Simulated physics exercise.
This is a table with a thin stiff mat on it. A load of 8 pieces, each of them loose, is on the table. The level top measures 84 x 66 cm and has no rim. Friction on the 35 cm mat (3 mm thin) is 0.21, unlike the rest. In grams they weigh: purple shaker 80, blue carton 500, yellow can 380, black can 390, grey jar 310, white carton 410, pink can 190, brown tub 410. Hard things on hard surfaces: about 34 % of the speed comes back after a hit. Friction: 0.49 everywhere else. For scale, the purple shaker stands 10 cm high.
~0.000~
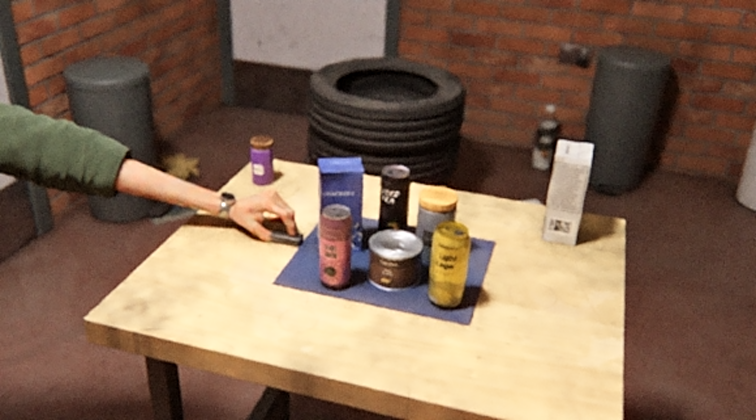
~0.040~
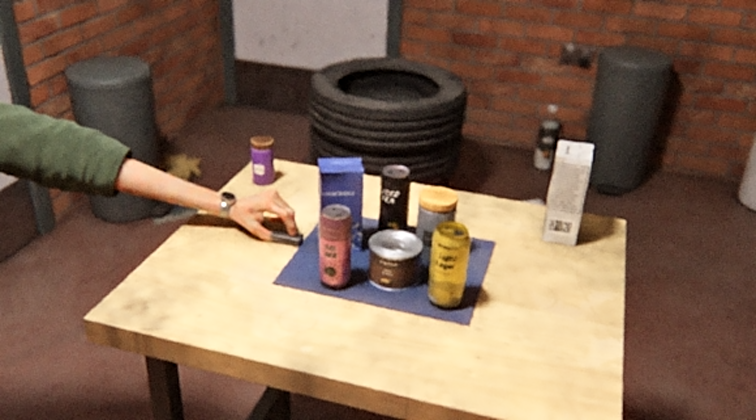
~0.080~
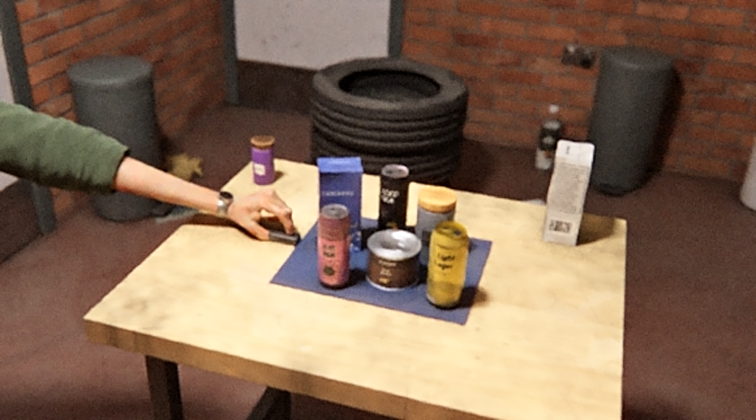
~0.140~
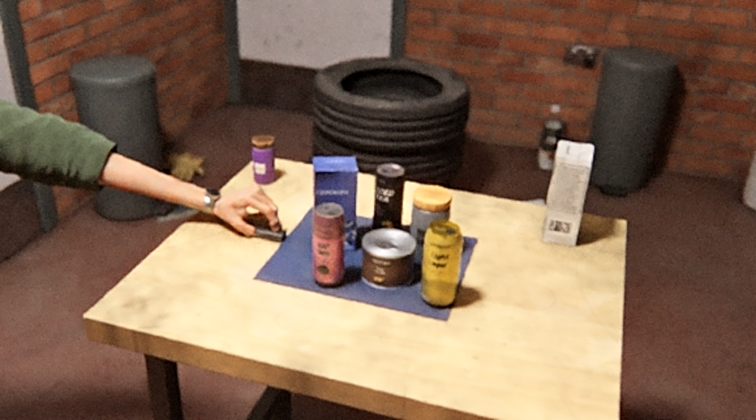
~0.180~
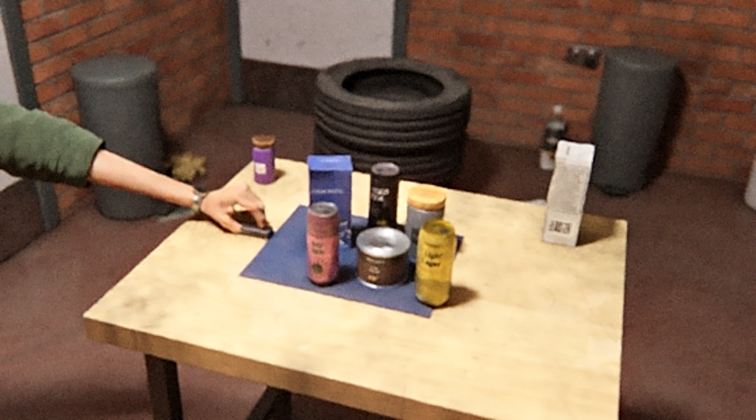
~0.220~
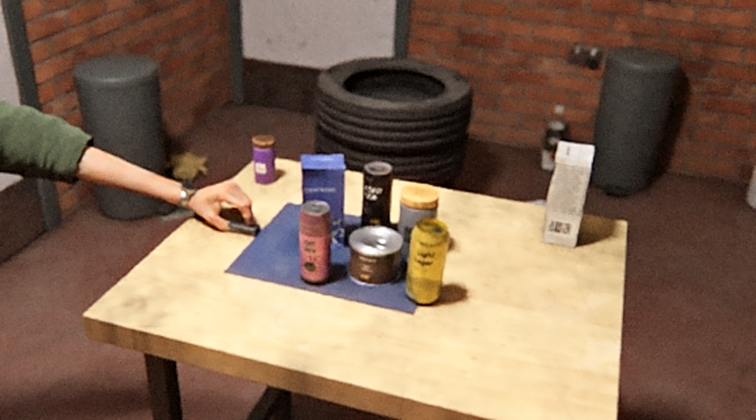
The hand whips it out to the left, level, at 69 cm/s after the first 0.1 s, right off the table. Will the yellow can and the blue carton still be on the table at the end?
The yellow can stays on the table and the blue carton falls off the table.
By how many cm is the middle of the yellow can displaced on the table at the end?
About 7 cm.
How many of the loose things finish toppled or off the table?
That comes to 5.
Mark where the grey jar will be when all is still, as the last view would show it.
At about (86, 157).
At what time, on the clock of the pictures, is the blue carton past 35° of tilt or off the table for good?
At about 0.7 s.
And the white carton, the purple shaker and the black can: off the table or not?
The white carton is still on the table; the purple shaker ends on the table; the black can ends off the table.
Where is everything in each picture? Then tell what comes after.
In the first frame, mat out by 0 cm; yellow can (449, 266); blue carton (340, 206).
In the second frame, mat out by 0 cm; grey jar (436, 224); white carton (567, 193).
In the third frame, mat out by 1 cm; pink can (334, 247); brown tub (393, 260).
In the fourth frame, mat out by 3 cm; purple shaker (264, 160); black can (389, 205).
In the fifth frame, mat out by 6 cm; yellow can (435, 264) slid 2 cm; grey jar (425, 223) slid 2 cm.
In the sixth frame, mat out by 9 cm; yellow can (427, 263) slid 3 cm; blue carton (323, 202) slid 3 cm.
After 0.62 s, mat out by 37 cm; blue carton slid 28 cm near (202, 179); yellow can slid 7 cm near (408, 260); grey jar slid 28 cm.
After 0.92 s, mat out by 57 cm; blue carton, black can, grey jar, pink can and brown tub now off the table; yellow can slid 7 cm near (409, 260).
At rest (1.8 s), off the table, blue carton, black can, grey jar, pink can and brown tub; not toppled but over 6 cm from the start, yellow can; the other 2 in place, give or take 6 cm. Seen from the same camera at the end, yellow can near (409, 260).
